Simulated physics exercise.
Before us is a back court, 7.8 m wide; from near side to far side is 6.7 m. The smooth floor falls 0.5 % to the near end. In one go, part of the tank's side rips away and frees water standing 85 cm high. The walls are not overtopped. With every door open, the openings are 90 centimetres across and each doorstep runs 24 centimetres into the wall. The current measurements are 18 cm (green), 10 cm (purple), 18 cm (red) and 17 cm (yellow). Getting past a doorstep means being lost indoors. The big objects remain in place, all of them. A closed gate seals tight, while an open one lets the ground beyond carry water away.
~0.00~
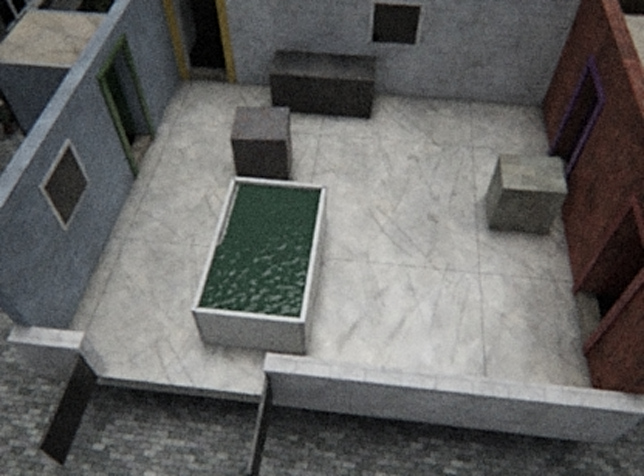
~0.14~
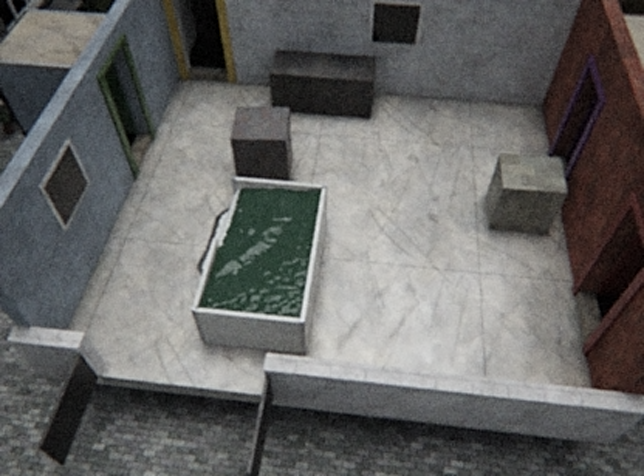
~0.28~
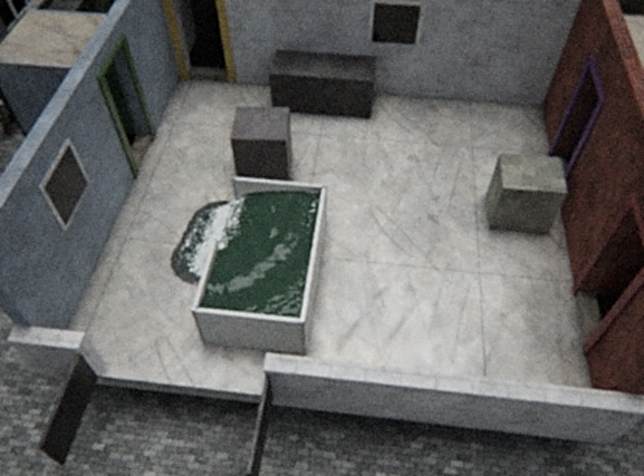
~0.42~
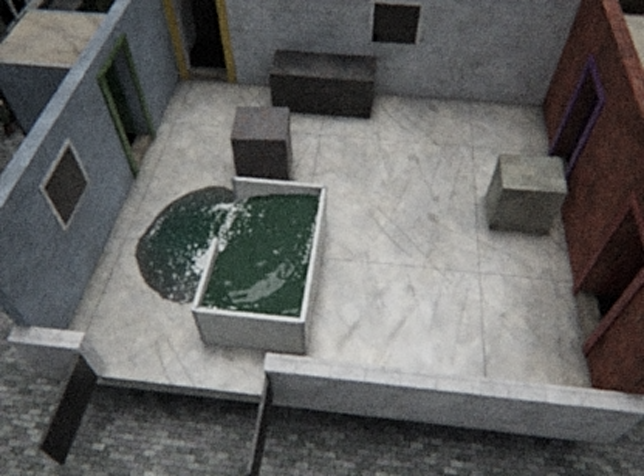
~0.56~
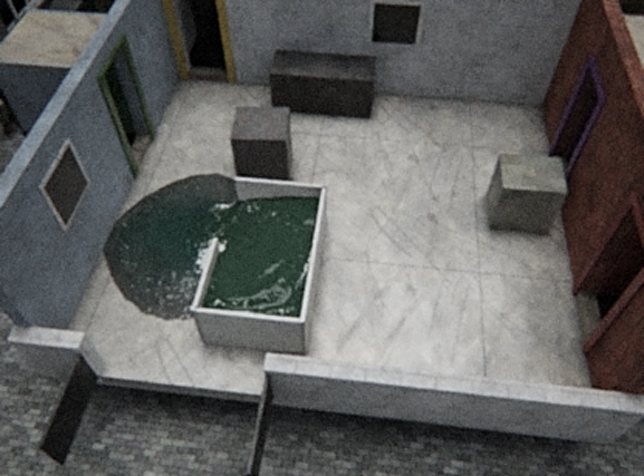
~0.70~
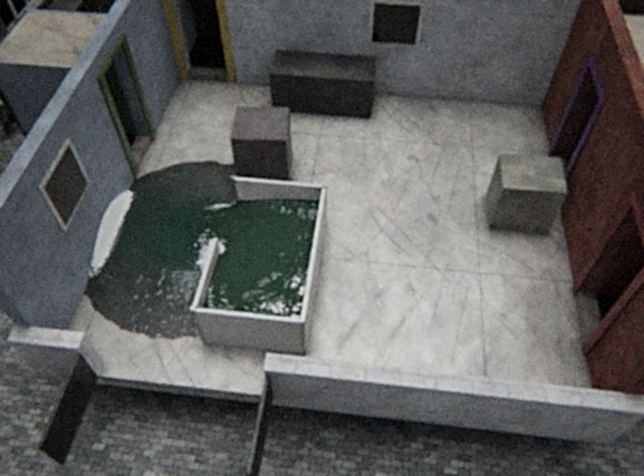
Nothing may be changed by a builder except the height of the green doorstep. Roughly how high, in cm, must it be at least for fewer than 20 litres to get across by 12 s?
Roughly 20 cm is just enough.
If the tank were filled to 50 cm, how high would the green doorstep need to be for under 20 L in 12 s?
Something near 10.0 cm should do.
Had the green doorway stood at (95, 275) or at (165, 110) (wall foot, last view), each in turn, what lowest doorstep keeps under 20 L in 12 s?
You'd want roughly 30 cm there first, then roughly 14.0 cm.
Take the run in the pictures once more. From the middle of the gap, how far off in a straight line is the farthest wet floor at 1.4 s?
3.8 m.
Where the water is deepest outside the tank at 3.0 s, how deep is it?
37 cm.
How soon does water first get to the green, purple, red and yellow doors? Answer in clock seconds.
Arrives: Green 0.9 s / purple 8.5 s / red 6.5 s / yellow 2.0 s.
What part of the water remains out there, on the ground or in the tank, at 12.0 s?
Something near 72 out of a hundred parts.
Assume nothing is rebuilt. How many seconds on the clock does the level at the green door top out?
At roughly 1.6 s.
After 1.4 s water covers 20 % of the floor, deepest (50 cm) near (122, 233); 25 cm at the green door, 0 litres in over its 18 cm doorstep.
After 3.0 s water covers 30 % of the floor, deepest (37 cm) near (57, 355); 19 cm at the green door, 26 litres in over its 18 cm doorstep.
After 12.0 s water covers 90 % of the floor, deepest (12 cm) near (57, 355); 8 cm at the green door, 27 litres in over its 18 cm doorstep.
At the green door as built, the water arrived by 0.9 s and peaked near 27 cm at 1.6 s.
Run again over the same 12 s with other heights there, 36 litres in over 16.5 cm, 11 litres over 22 cm. The limit of 20 litres is kept from about 20 cm up.
